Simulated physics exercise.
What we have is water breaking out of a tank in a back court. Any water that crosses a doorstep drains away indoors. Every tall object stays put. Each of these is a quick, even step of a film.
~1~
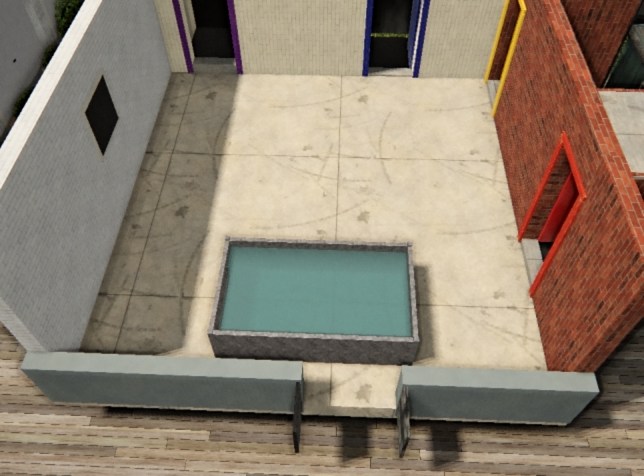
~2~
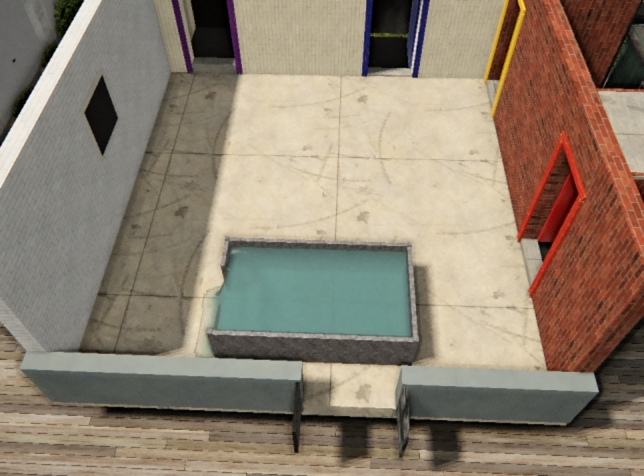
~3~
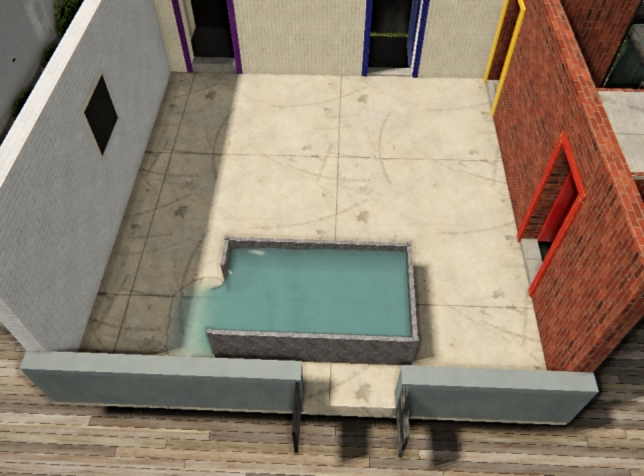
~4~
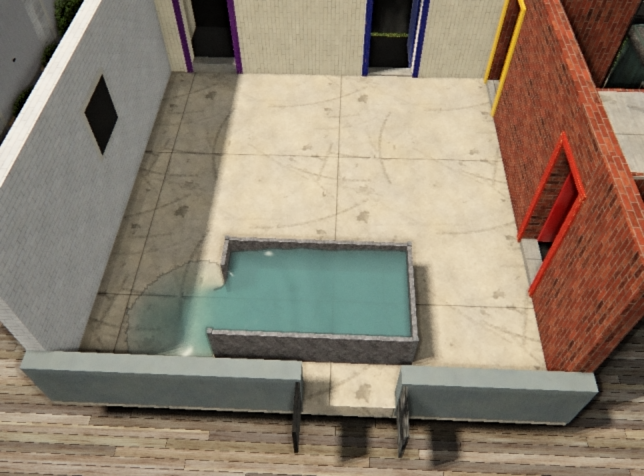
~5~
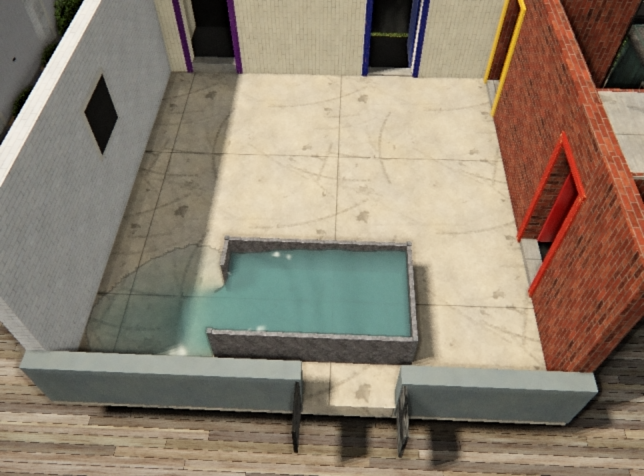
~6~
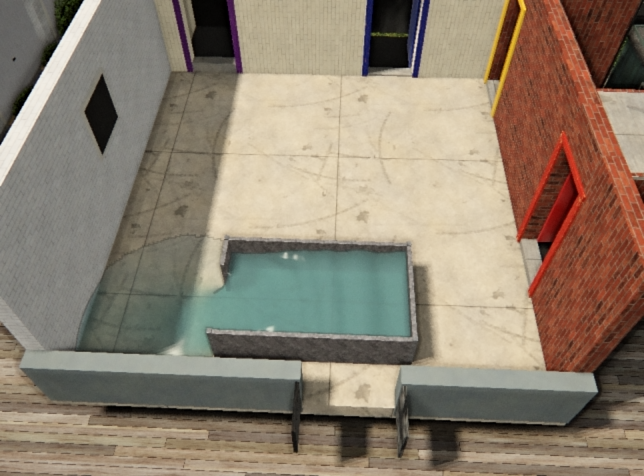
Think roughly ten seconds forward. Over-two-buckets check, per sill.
The yellow door will pass two buckets at most; the red door will pass two buckets at most; the blue door will pass two buckets at most; the purple door will pass two buckets at most.
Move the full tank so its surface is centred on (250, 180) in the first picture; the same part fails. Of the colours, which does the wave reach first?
My answer: The purple door.
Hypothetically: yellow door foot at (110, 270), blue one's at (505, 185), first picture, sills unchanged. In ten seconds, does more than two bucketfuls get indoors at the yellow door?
Result for yellow: It ends up above.
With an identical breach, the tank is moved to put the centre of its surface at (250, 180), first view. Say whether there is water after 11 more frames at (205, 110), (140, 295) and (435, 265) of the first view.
Taking the three spots in that order, I'd say drenched, then drenched, then spared.
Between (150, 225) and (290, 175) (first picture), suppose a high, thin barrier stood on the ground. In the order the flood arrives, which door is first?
It turns out to be the purple-painted one.
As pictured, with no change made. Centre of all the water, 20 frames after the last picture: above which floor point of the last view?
The water centres close to (221, 271).
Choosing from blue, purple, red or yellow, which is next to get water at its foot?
My pick for first is the purple one.
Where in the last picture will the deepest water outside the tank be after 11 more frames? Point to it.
That would be (87, 365).
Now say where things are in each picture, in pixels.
The first frame shows the tank at (316, 289) is whole and still.
In the second frame, water pours out at (223, 314) and has run to (208, 358).
In the third frame, the front is at (183, 293), out from the gap at (224, 315).
In the fourth frame, water pours out at (224, 316) and has run to (140, 302).
In the fifth frame, the front is at (93, 322), out from the gap at (224, 316).
In the sixth frame, water pours out at (224, 315) and has run to a hidden place.
A moment on, water covers 10 % of the floor; the yellow door not reached, the red door not reached, the blue door not reached, the purple door not reached.
Next, water covers 15 % of the floor; the yellow door not reached, the red door not reached, the blue door not reached, the purple door not reached.
Then, water covers 40 % of the floor; the yellow door not reached, the red door not reached, the blue door not reached, the purple door not reached.
Later, water covers 65 % of the floor; the yellow door not reached, the red door not reached, the blue door wet at the sill, nothing in, the purple door wet at the sill, nothing in.
In the end, water covers 95 % of the floor; the yellow door wet at the sill, nothing in, the red door wet at the sill, nothing in, the blue door under two buckets in, the purple door wet at the sill, nothing in.
